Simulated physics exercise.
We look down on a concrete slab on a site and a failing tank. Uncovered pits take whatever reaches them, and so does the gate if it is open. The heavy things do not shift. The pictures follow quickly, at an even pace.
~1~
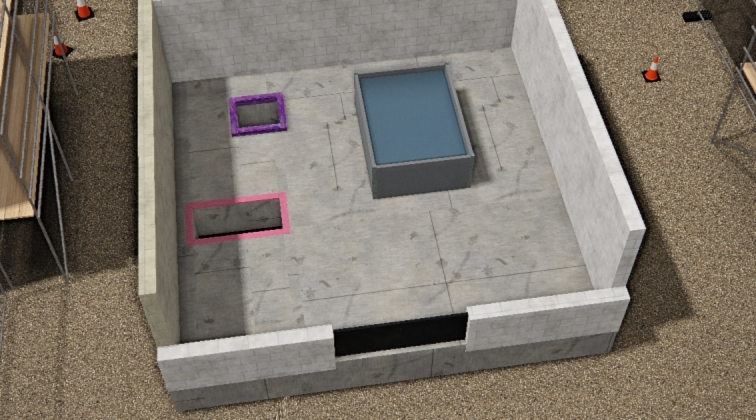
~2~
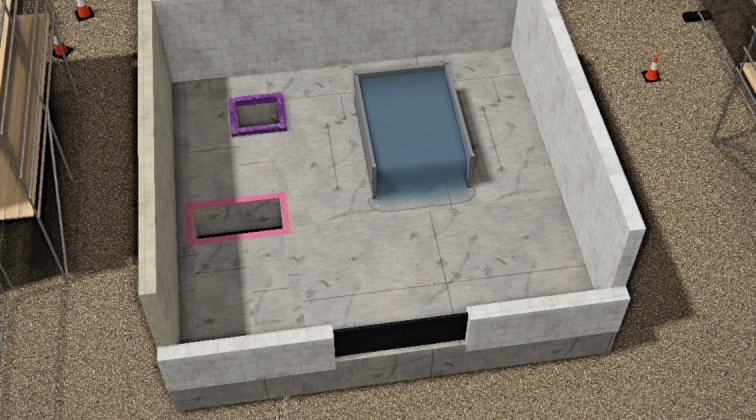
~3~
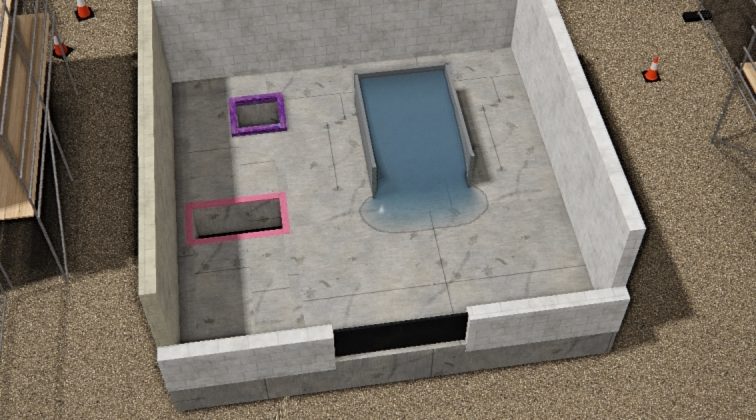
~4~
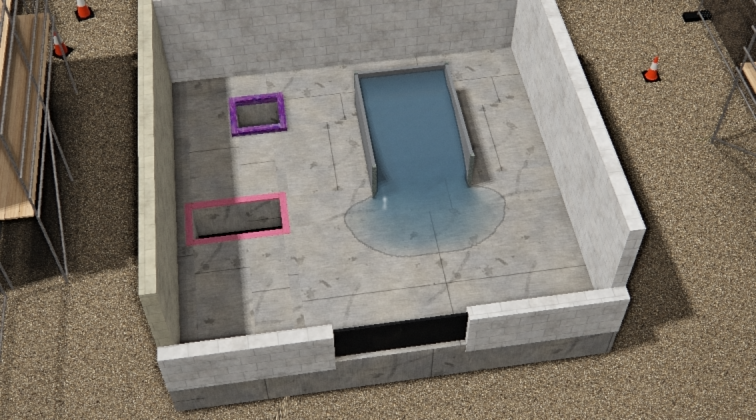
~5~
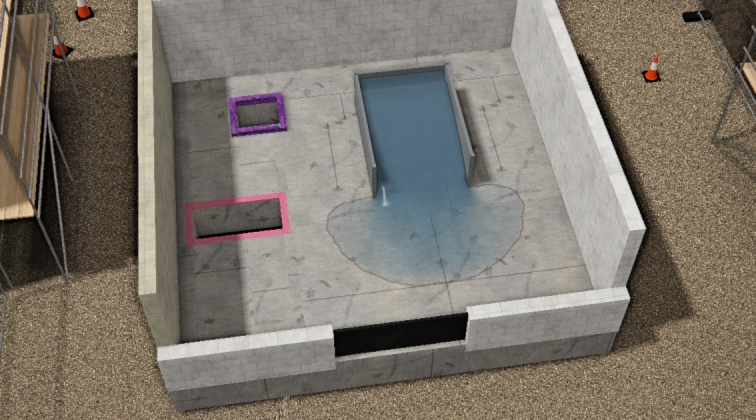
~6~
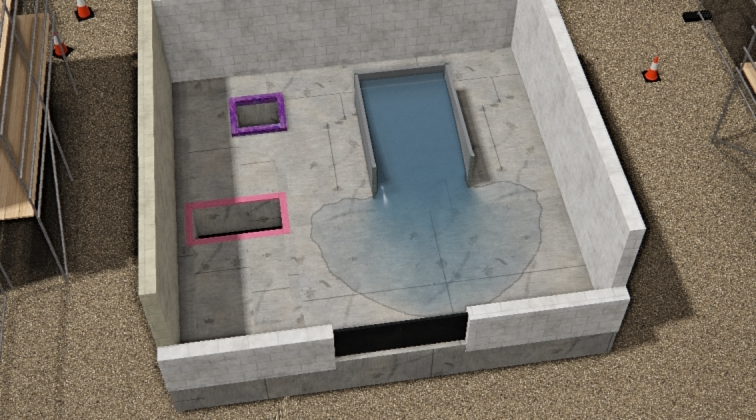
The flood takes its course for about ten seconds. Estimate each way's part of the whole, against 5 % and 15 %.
The gate takes less than 5 %; the pink pit takes more than 15 %; the purple pit takes less than 5 %.
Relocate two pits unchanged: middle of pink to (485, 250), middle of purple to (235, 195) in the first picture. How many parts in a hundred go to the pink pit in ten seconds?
Per cent: Pink 55.
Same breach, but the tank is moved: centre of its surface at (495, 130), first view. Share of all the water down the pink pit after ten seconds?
Roughly, in per cent: Pink 40.
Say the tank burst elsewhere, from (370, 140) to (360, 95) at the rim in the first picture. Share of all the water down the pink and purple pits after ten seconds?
Roughly, in per cent: Pink 40, purple 8.
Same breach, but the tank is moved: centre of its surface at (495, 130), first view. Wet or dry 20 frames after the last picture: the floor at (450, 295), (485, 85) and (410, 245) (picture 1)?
One after the other: Wet, no water, covered.
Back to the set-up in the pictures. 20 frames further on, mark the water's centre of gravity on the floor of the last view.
Around (412, 257).
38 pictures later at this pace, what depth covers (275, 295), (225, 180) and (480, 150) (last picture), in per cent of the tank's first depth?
In that order: 10, 0 and 8 per cent.
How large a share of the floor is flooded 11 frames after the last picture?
Roughly 40 per cent.
A moment on, water covers 35 % of the floor; the gate 0 %, the pink pit 0 %, the purple pit 0 %.
Next, water covers 40 % of the floor; the gate 0 %, the pink pit 0 %, the purple pit 0 %.
Then, water covers 50 % of the floor; the gate 0 %, the pink pit 0 %, the purple pit 0 %.
Later, water covers 75 % of the floor; the gate 0 %, the pink pit 11 %, the purple pit 0 %.
In the end, water covers 90 % of the floor; the gate 0 %, the pink pit 27 %, the purple pit 0 %.
